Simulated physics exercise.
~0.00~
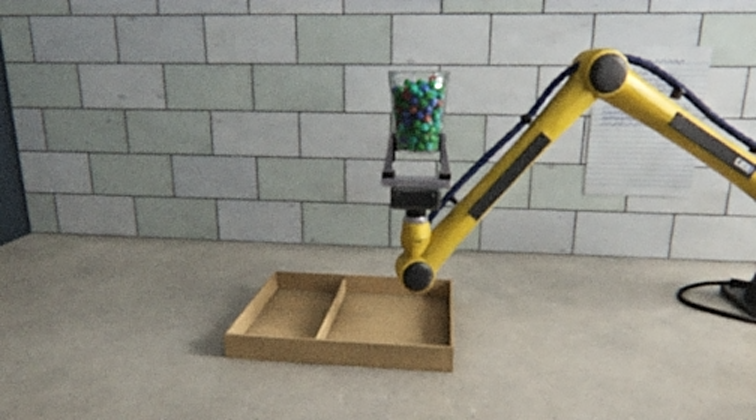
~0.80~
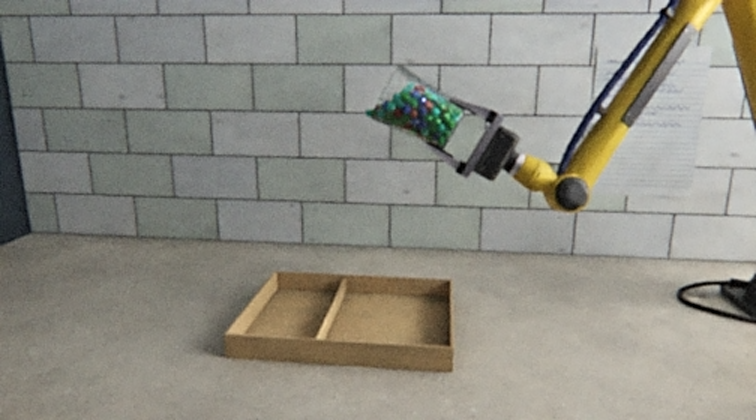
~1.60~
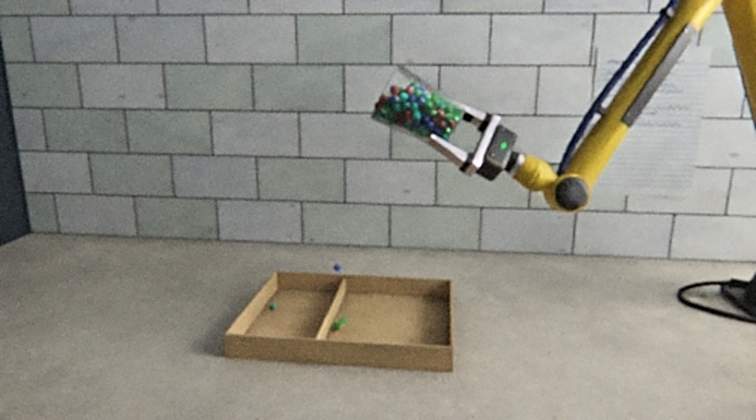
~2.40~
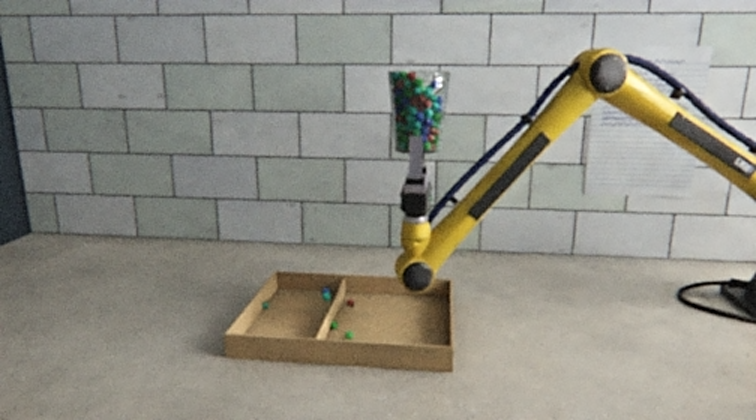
Above a divided tray by a tiled wall, a yellow robot arm tilting a clear beaker, spilling a few coloured sweets, then righting it.
